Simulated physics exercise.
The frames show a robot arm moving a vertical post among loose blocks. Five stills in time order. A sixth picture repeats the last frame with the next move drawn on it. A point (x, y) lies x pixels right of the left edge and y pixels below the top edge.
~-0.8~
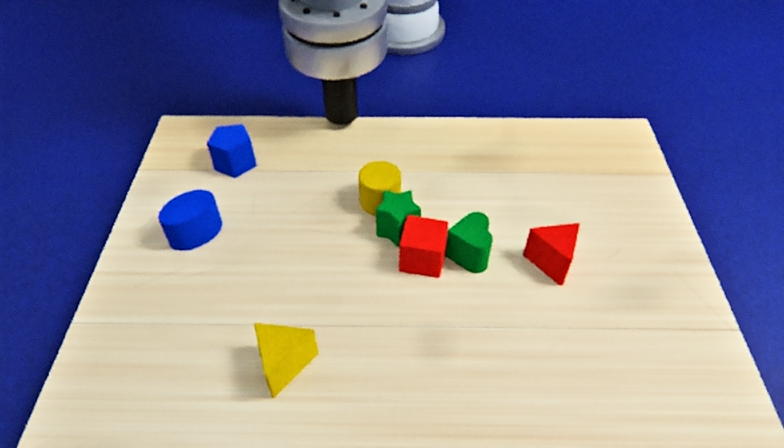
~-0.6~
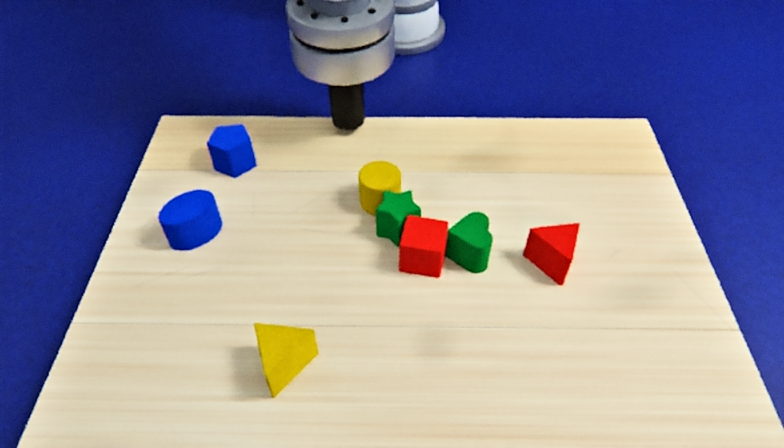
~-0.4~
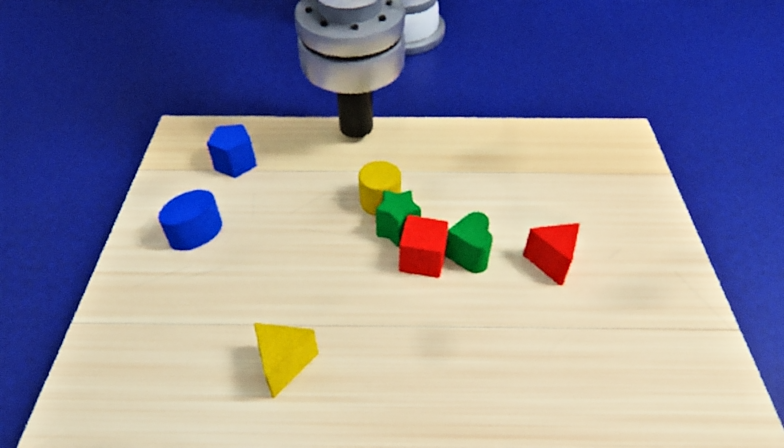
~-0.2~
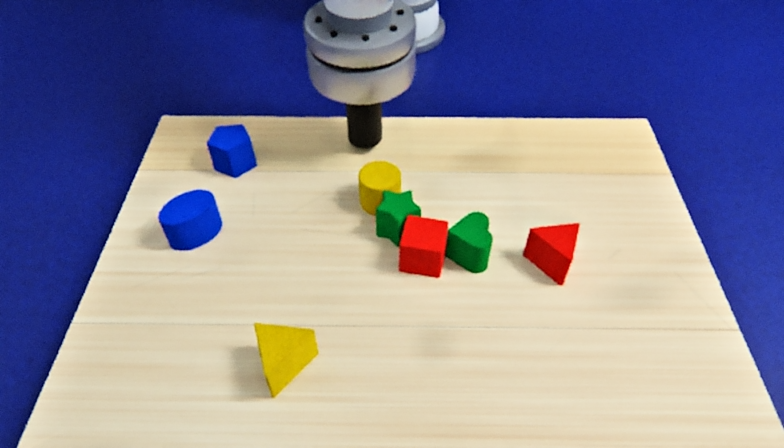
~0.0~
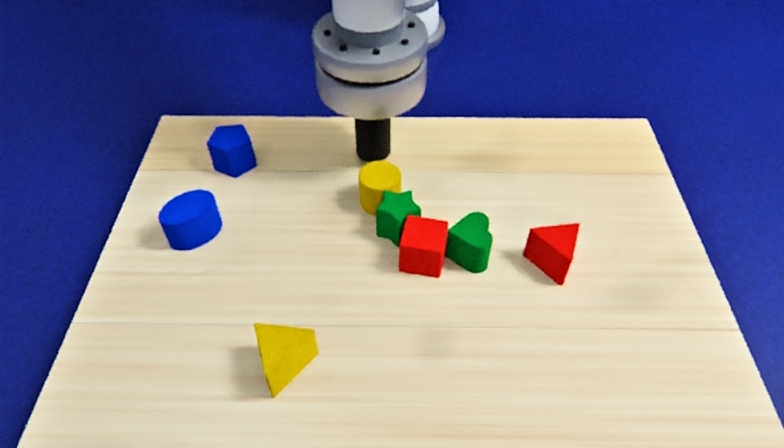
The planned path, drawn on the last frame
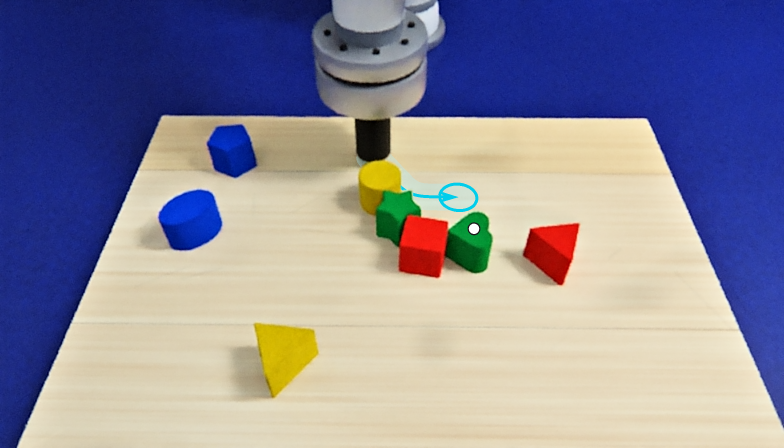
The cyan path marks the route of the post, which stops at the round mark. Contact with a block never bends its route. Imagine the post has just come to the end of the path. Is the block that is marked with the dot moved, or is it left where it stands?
When the path is over, the block that is marked with the dot is still on its spot.
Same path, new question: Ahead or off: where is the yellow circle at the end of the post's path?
It falls back or aside.
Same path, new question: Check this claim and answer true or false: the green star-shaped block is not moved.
That claim is false.
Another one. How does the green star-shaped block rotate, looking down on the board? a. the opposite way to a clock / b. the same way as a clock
It's a.
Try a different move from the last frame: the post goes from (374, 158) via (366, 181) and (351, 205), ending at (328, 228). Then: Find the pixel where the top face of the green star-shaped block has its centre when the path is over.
The centre of its top face lies at (387, 237).
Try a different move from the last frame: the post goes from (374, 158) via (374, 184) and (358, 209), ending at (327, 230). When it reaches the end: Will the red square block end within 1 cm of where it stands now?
That would be a no.
The drawn path runs from (374, 158) over (393, 179) and (420, 196) to (458, 197); the dot is on the green heart block.
The first path, step by step. One third of the way, post (393, 172); yellow circle (379, 178); green star-shaped block (396, 205), turned 15° anticlockwise.
Two thirds of the way, post (421, 189); yellow circle (377, 184); green star-shaped block (393, 210), turned 25° anticlockwise.
At the end, post (459, 190); yellow circle (377, 184); green star-shaped block (393, 210), turned 25° anticlockwise; green heart block not moved.
